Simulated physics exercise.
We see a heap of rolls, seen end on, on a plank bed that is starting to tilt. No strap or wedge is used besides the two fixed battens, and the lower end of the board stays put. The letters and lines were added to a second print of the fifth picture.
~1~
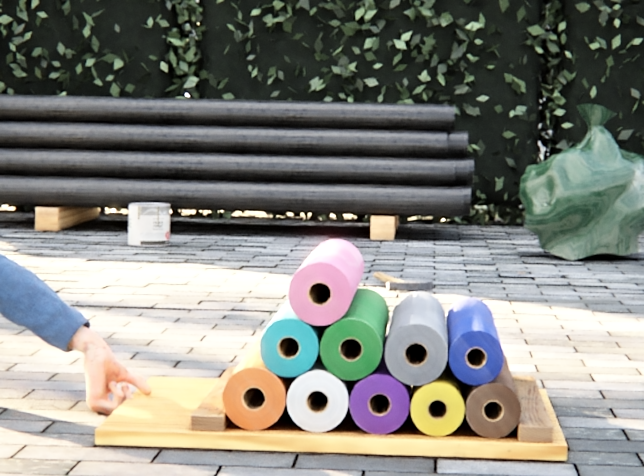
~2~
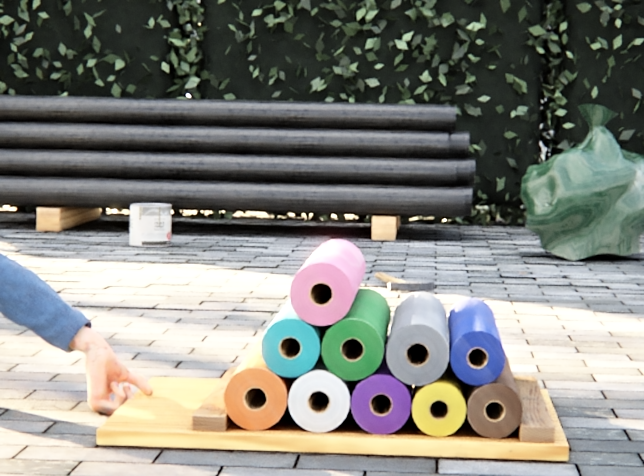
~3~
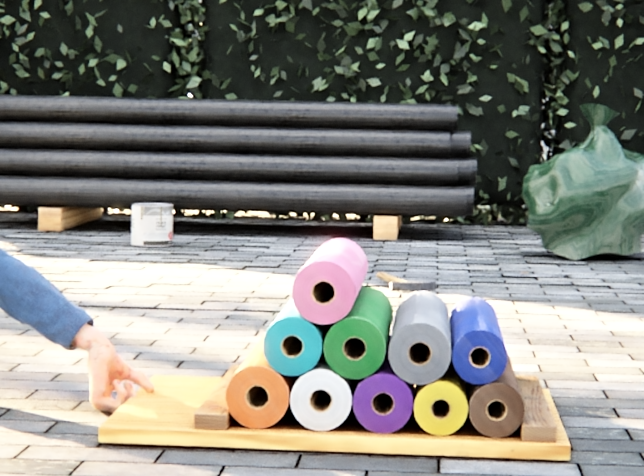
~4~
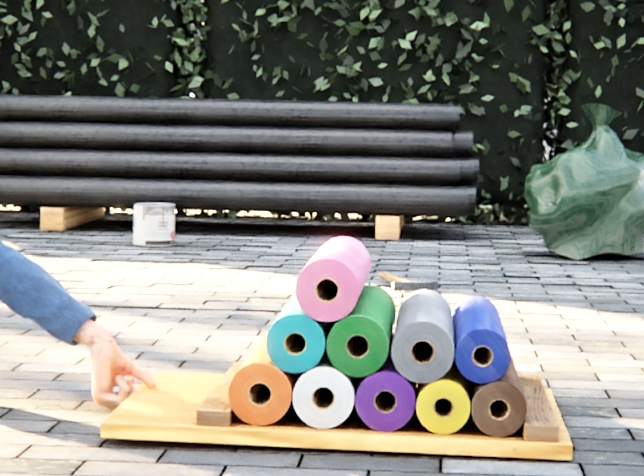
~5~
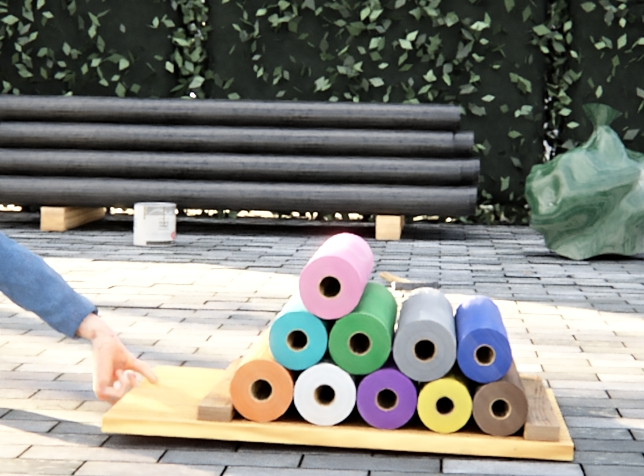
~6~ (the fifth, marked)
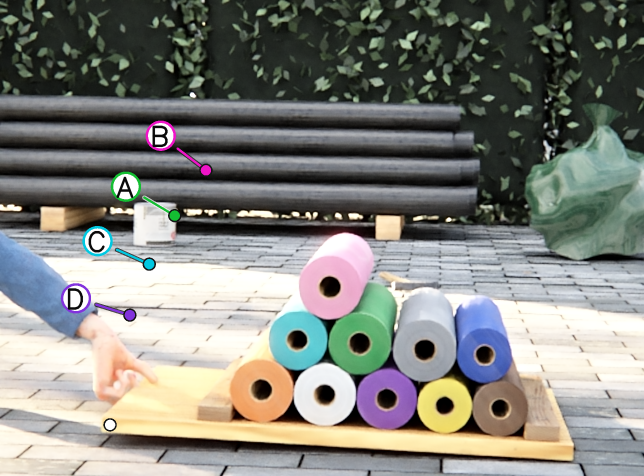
A hand slowly lifts the left end of a board stacked with colourful rolls.
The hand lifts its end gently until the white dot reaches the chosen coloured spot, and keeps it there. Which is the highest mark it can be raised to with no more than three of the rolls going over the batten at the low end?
Lift it to C and no more.
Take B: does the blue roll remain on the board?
No, with B.
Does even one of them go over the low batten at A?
Yes.
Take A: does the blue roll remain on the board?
No, with A.
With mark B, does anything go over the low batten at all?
At B: Yes.
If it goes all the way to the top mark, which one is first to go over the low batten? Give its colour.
First is the blue one.
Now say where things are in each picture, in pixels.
White roll (318, 401); purple roll (379, 404); yellow roll (438, 409), in the first frame.
Yellow roll (439, 410); brown roll (495, 411), in the second frame.
Board (342, 406); orange roll (257, 397); green roll (354, 348), in the third frame.
Board (344, 404); orange roll (260, 394); white roll (324, 398), in the fourth frame.
Board (345, 401); orange roll (261, 390); white roll (325, 395), in the fifth frame.
On the marked copy, A at (175, 215); B at (206, 170); C at (149, 264); D at (130, 315); the white dot at (110, 425).
Following C. Soon after the start, board at 15°.
Later, board at 22°.
In the end, board at 22°, two over the low batten (grey, blue).
As for the rest, A ten over the low batten; B ten over the low batten; D none over the low batten.
